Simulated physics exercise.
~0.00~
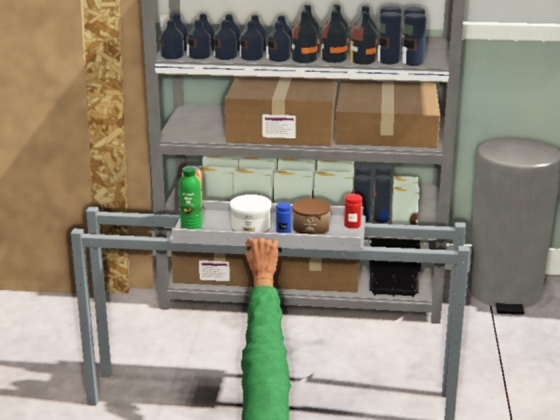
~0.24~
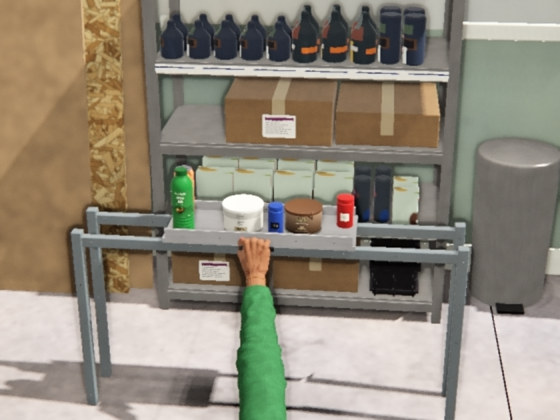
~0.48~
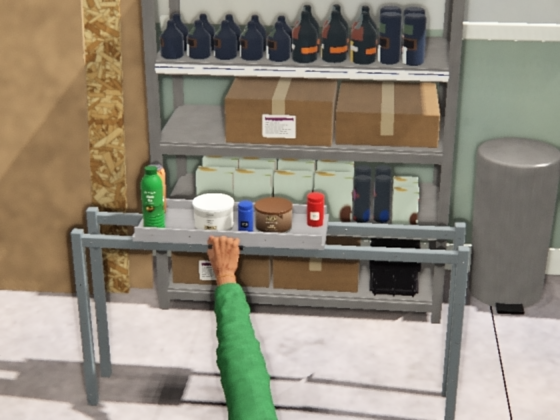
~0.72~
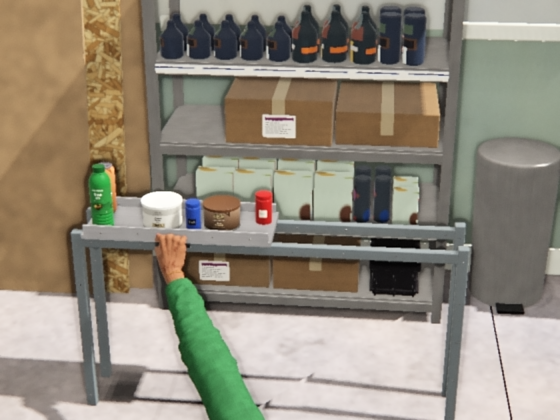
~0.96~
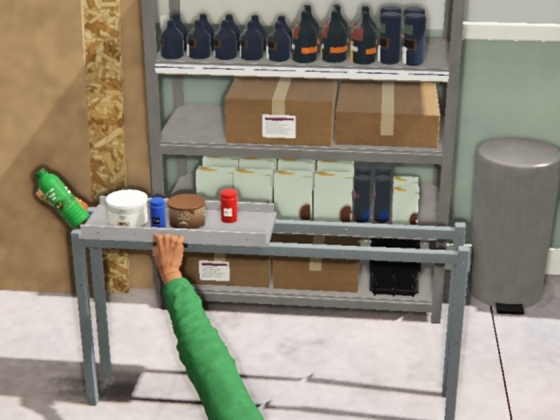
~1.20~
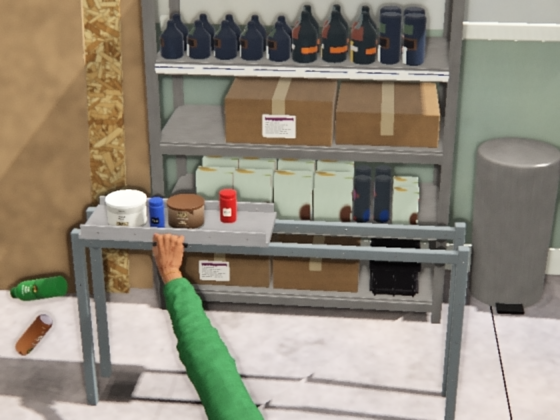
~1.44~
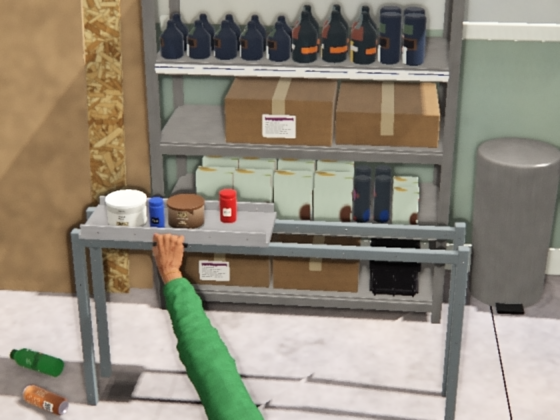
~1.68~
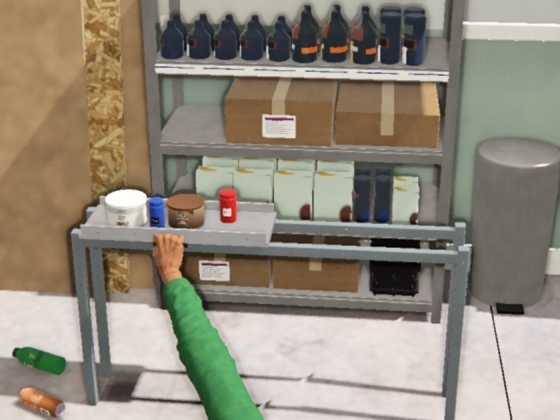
The tray slides left under a hand, and a green bottle and orange can topple to the floor.
